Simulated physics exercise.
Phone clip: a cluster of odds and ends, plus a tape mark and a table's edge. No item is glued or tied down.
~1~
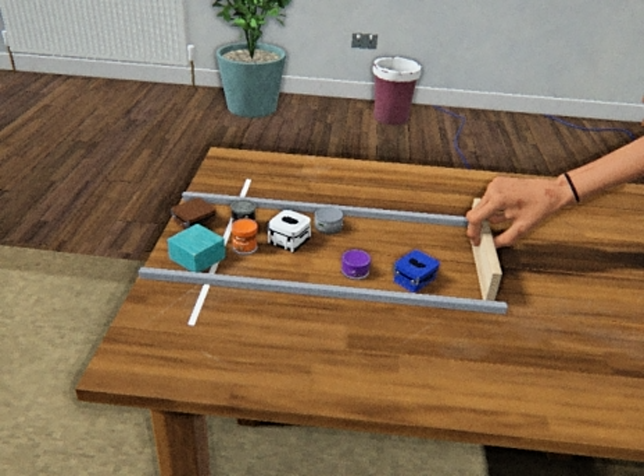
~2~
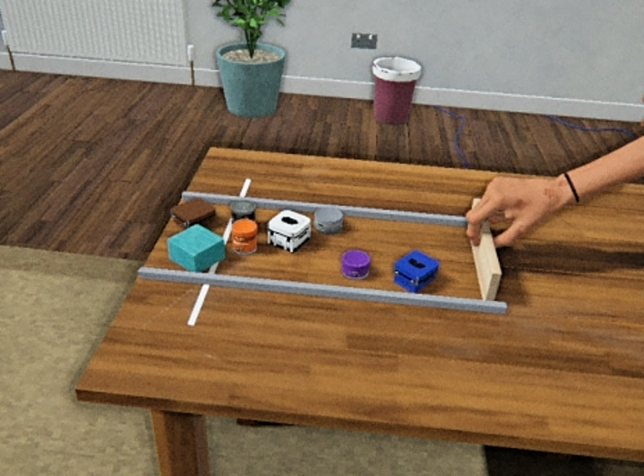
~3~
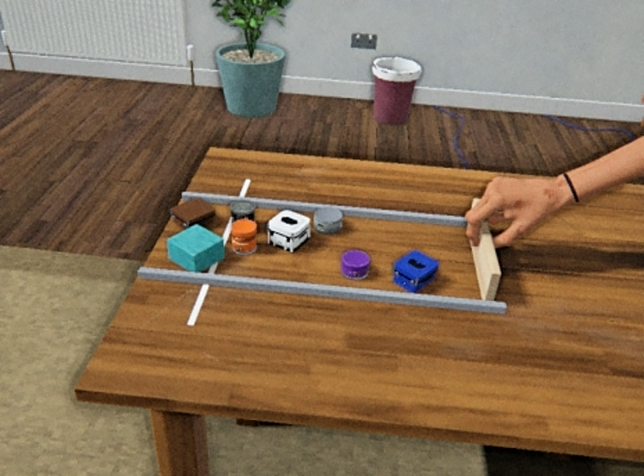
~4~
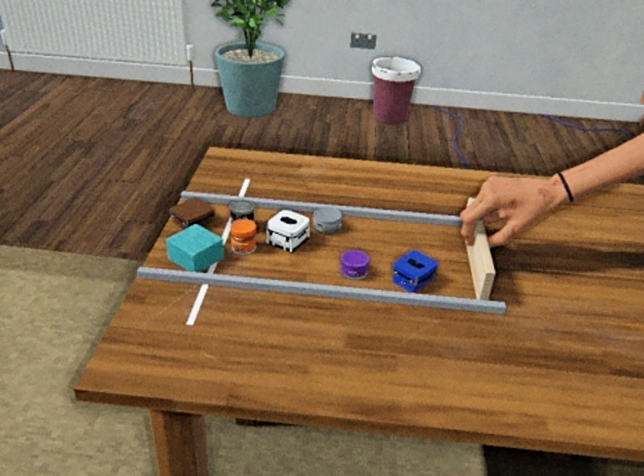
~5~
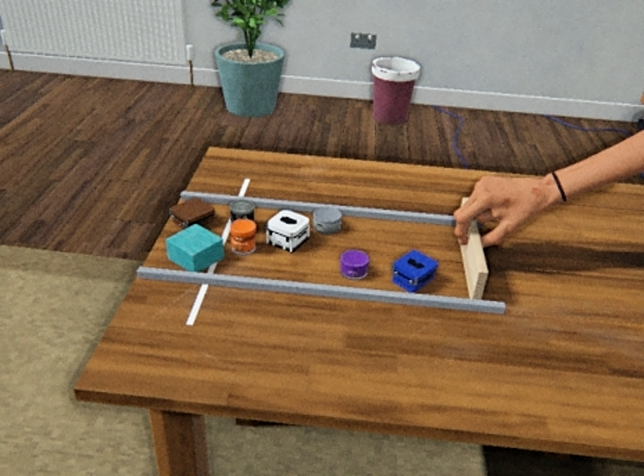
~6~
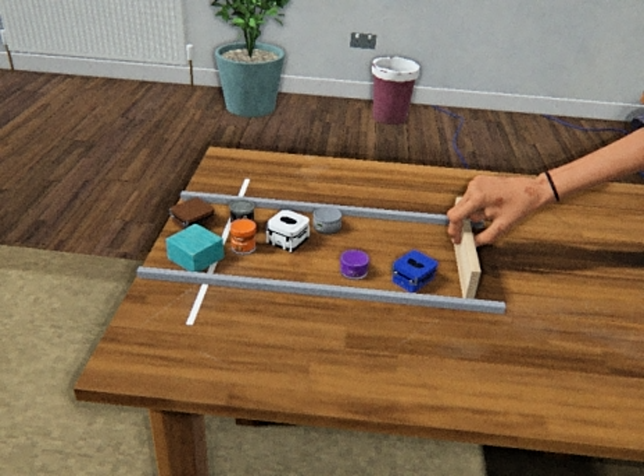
On a wooden table, a hand sliding a wooden board slightly left between two rails, small boxes and tubs sitting still.
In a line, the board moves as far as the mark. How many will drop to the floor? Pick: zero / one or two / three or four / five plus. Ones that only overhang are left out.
That comes to one or two.
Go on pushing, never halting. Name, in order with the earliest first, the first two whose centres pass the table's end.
The turquoise block first, the brown case second.
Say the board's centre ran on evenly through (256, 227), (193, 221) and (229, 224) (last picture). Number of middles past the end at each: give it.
Going through the three positions, you'd get 0, 5 and 2.
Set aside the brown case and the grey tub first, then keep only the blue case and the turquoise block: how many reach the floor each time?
1 for the first case, 1 for the second.
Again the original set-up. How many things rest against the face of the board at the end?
It's 3 of them.
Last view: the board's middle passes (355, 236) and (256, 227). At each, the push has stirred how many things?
It comes to 2 for the first spot, 8 for the other.
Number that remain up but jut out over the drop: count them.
Tally: 0.
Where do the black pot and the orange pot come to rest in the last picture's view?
Black pot at (193, 210), orange pot at (178, 229).
Soon after, none off yet; brown case at rest near (193, 215); turquoise block at rest near (195, 248); black pot at rest near (242, 217).
After that, none off yet; brown case at rest near (193, 215); turquoise block displaced a little near (182, 246); black pot displaced a little near (233, 214).
In the end, the number that fall off is one or two; gone, turquoise block and brown case.
